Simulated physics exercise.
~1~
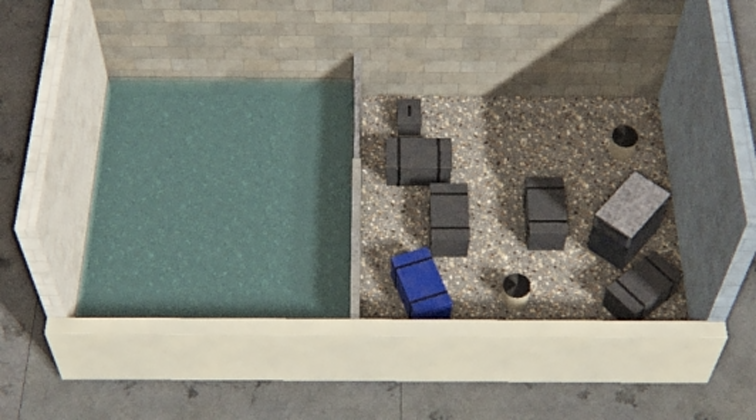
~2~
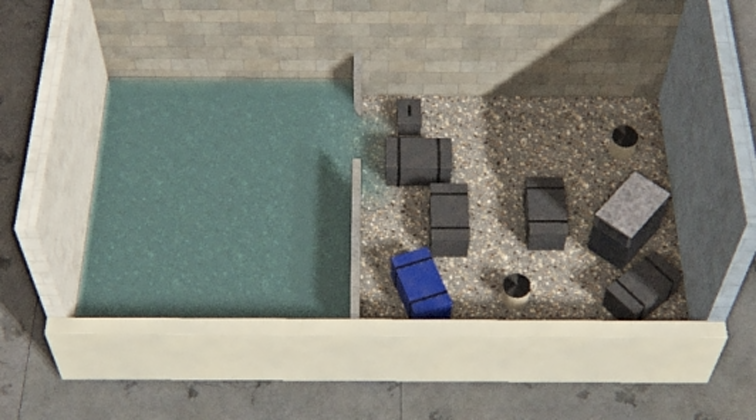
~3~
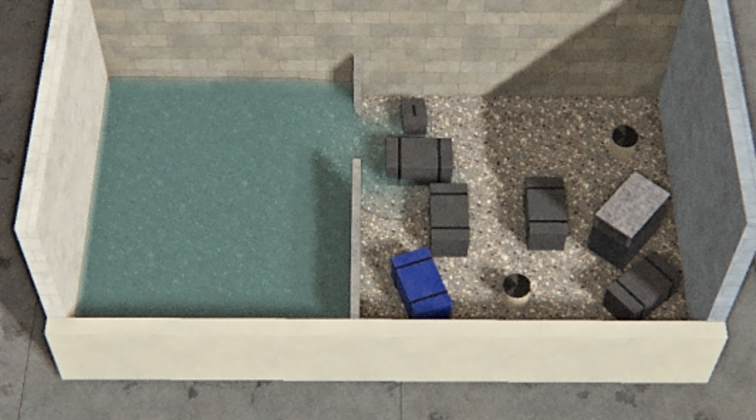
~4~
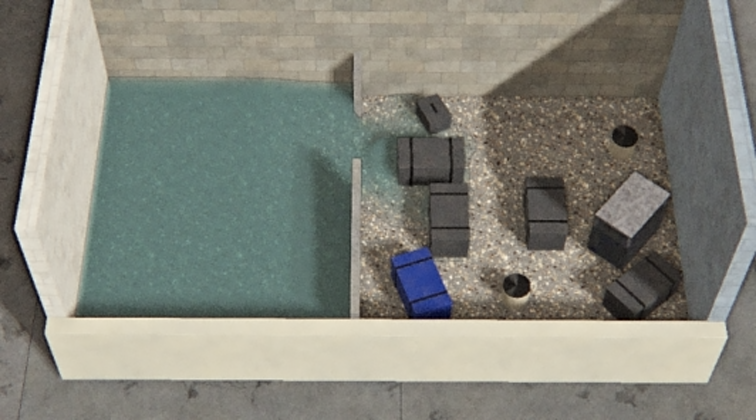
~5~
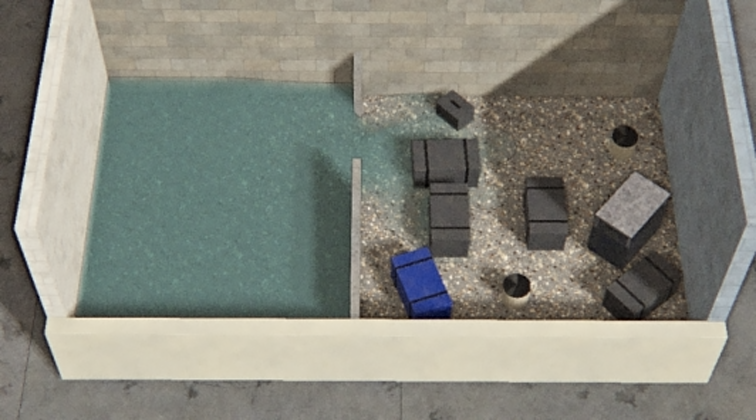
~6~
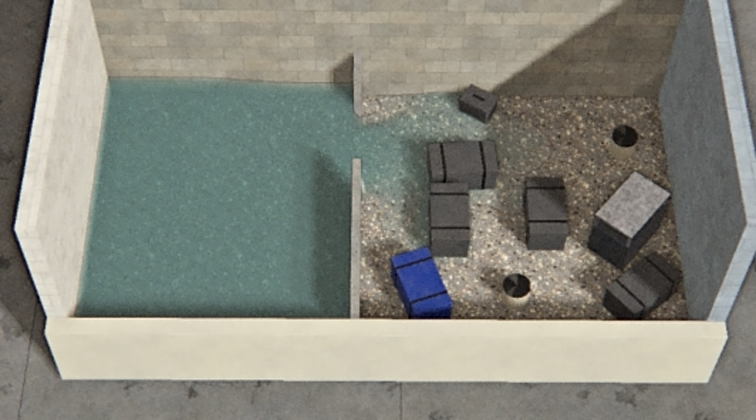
Water flowing from the left room through an opened gap in the partition, pushing two dark objects rightward across the gravelly floor.
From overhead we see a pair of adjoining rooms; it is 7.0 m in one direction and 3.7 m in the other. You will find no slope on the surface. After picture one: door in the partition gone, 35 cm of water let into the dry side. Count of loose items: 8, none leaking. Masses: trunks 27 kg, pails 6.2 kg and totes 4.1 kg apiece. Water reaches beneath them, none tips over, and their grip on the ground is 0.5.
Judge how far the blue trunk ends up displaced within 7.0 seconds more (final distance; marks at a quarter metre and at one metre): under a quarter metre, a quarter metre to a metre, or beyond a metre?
It is going to shift a moderate distance.
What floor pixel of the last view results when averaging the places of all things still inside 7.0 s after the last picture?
Mean position: Approximately (521, 249).
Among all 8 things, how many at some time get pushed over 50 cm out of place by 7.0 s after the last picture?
7 of them.
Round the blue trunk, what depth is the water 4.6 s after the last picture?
I'd say around 2 cm.
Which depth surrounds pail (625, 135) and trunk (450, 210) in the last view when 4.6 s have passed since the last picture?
First about 22 cm, second about 7 cm.
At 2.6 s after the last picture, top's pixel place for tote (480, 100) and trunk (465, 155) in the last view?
I'd say close to (636, 95) and close to (642, 171).
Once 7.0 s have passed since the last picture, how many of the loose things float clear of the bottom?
The number is 8.
Then, 0.6 s after the last picture the blue trunk is near (421, 280), 0.0 m from its start, aground; 1 afloat.
Then, 2.6 s after the last picture the blue trunk is near (421, 280), 0.0 m from its start, aground; 3 afloat.
Then, 4.6 s after the last picture the blue trunk is near (421, 280), 0.0 m from its start, aground; 5 afloat.
Then, 7.0 s after the last picture the blue trunk is near (380, 248), 0.6 m from its start, afloat; 8 afloat.
